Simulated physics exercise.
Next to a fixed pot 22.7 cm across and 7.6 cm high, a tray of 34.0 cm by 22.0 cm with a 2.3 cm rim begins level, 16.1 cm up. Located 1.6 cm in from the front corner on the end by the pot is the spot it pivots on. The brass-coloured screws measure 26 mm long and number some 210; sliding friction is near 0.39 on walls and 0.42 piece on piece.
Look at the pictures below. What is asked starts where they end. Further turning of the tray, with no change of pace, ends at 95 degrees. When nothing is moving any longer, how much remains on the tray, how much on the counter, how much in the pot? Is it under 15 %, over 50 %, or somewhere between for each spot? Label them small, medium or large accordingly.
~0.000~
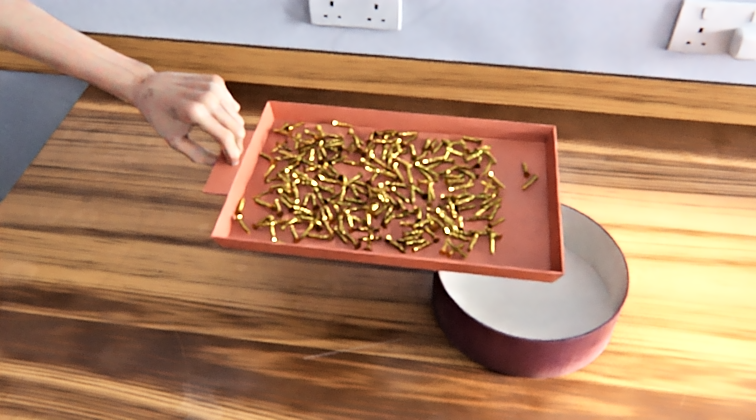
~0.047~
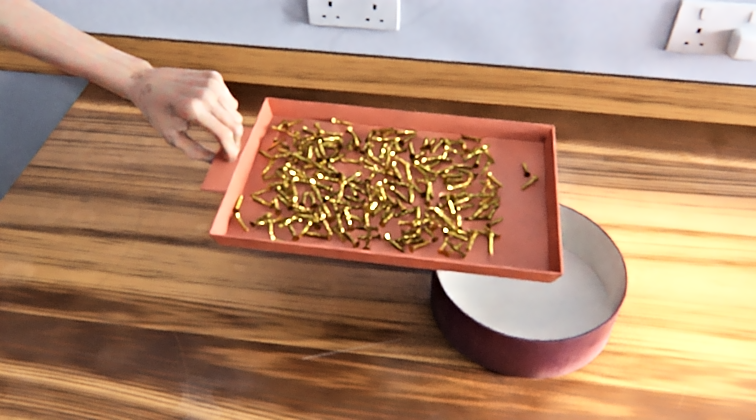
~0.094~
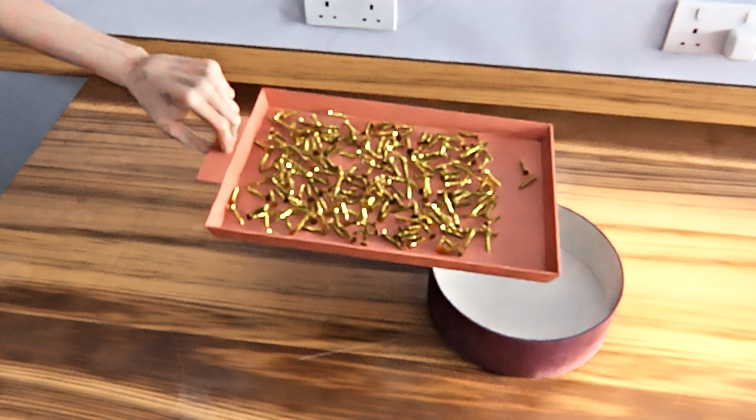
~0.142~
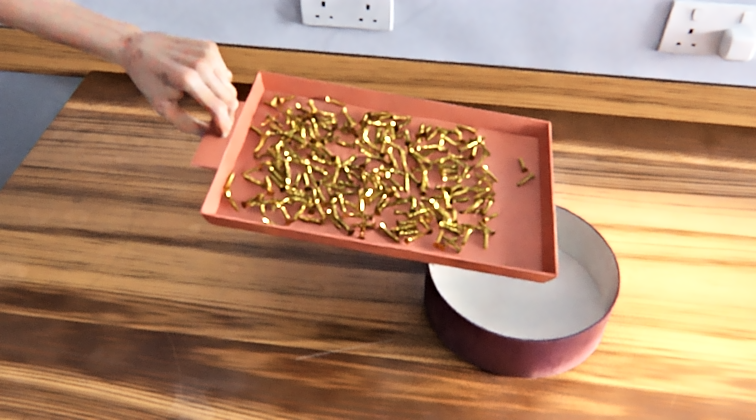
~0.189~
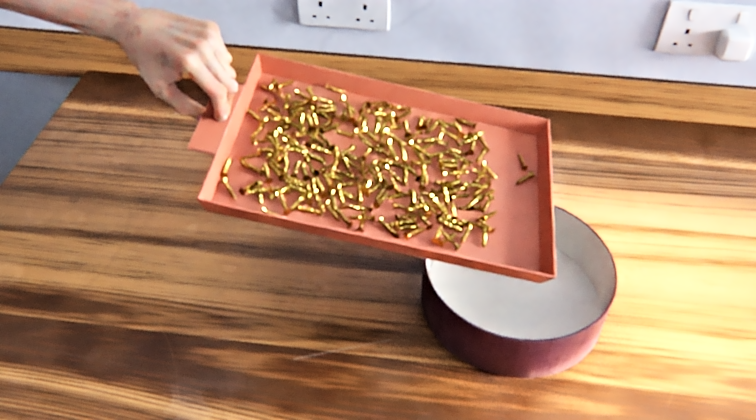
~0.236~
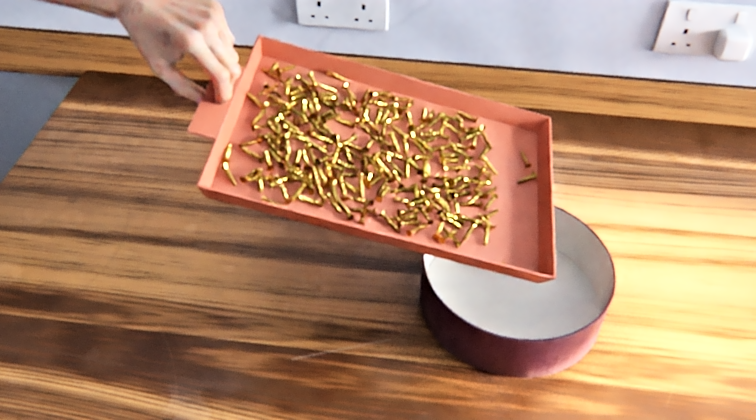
Tray - small, counter - large, pot - medium.
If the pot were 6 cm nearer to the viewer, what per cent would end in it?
Share in pot: Approx. 80 %.
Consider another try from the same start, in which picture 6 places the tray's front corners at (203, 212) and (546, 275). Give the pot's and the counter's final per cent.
Split: Pot = 0, counter = 100.
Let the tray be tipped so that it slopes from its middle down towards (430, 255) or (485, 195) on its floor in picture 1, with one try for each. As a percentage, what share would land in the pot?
Roughly 0 per cent on the first try and 80 per cent on the second.
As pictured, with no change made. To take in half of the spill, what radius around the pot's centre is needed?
Roughly 18 cm from the centre.
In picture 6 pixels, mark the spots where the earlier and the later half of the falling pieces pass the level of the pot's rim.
(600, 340) first, (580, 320) later, roughly.
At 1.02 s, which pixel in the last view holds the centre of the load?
Expected load position: Near (583, 307).
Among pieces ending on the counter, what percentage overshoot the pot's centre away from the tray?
Near 100 in a hundred.
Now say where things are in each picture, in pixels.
In the first picture, tray tilt 0 degrees, front corners at (220, 232) and (556, 267); middle of the pieces at (380, 191); pot at (531, 261).
In the second picture, tray tilt 1 degrees, front corners at (218, 229) and (555, 268); middle of the pieces at (378, 189).
In the third picture, tray tilt 3 degrees, front corners at (213, 222) and (552, 268), lowest corner right front; middle of the pieces at (375, 184).
In the fourth picture, tray tilt 7 degrees, front corners at (209, 209) and (550, 269), lowest corner right front; middle of the pieces at (373, 176).
In the fifth picture, tray tilt 11 degrees, front corners at (207, 195) and (548, 270), lowest corner right front; middle of the pieces at (372, 167).
In the sixth picture, tray tilt 14 degrees, front corners at (207, 181) and (548, 271), lowest corner right front; middle of the pieces at (374, 158); pot at (518, 261). Its pace works out near 80 degrees a second.
After 0.71 s, tilt 53 degrees; the tray holds 100 %, the pot 0 %.
After 1.02 s, tilt 79 degrees; the tray holds 35 %, the pot 15 %.
Then, at 1.43 s, tilt 95 degrees; the tray holds 0 %, the pot 40 %.
In the end, at 2.2 s, tray 0 %, counter 60 %, pot 40 %.
